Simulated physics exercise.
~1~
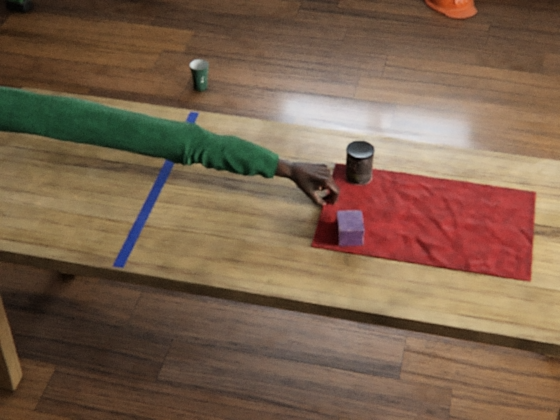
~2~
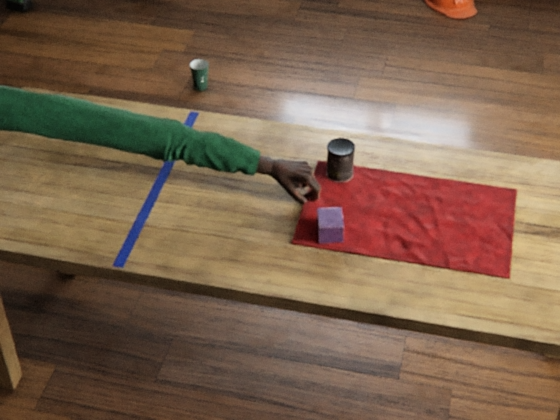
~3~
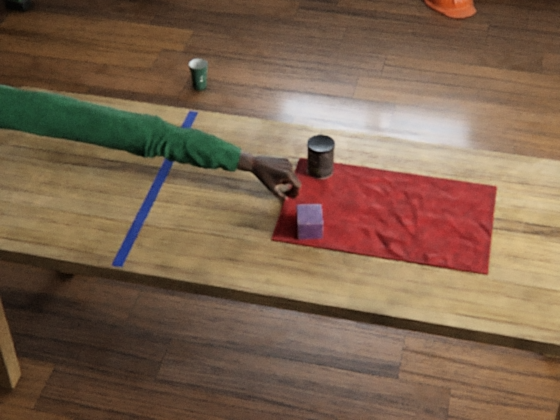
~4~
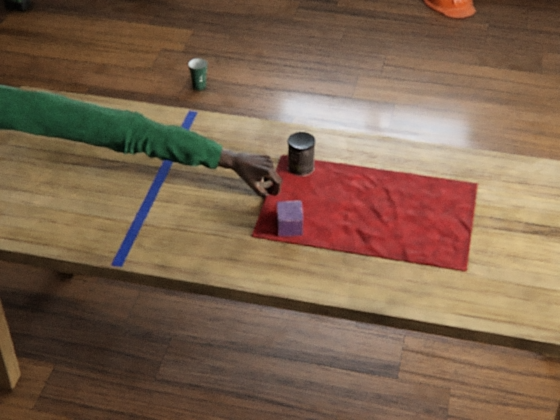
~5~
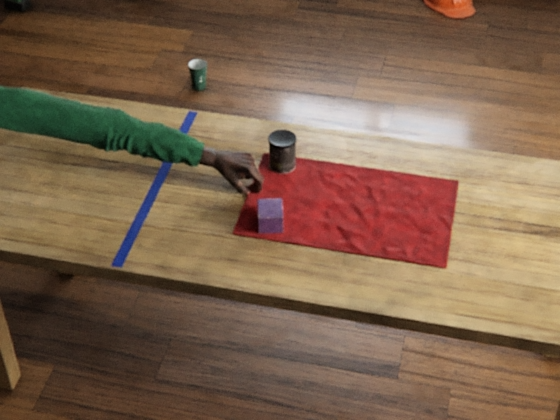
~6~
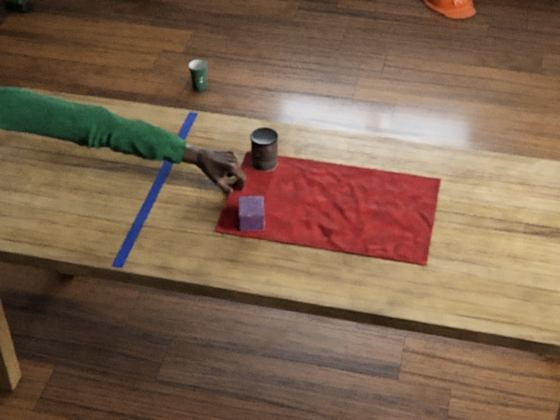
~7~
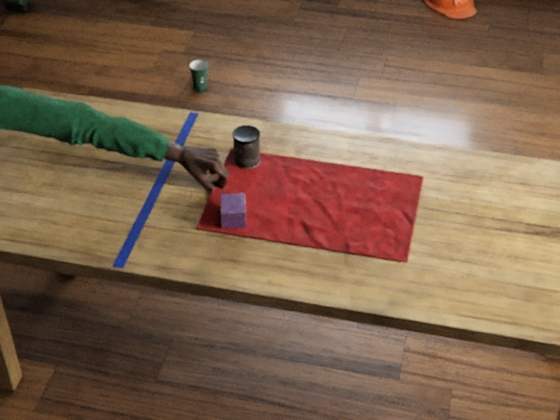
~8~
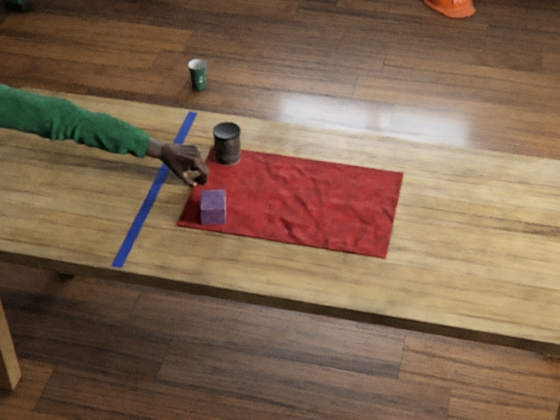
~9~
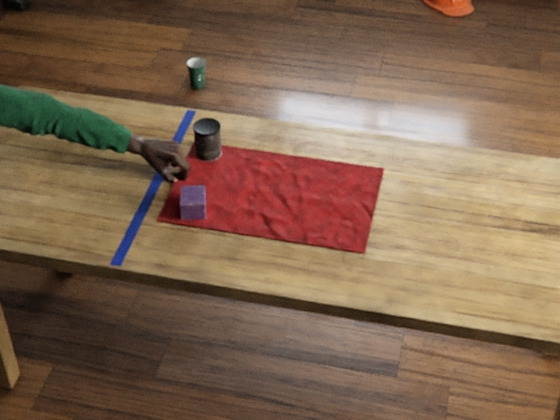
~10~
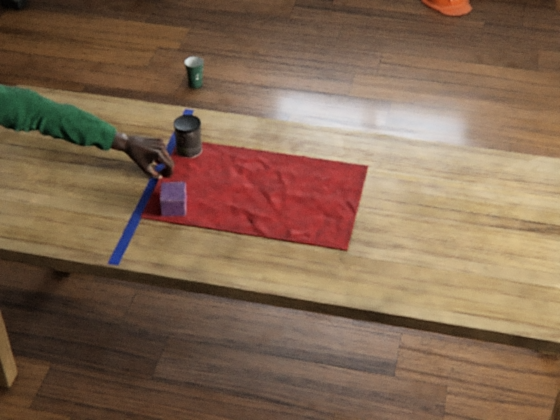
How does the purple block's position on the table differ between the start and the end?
At the start the purple block is well to the right of the blue tape, around the middle of the table in view. By the end it has moved left with the mat and sits just to the right of the tape.
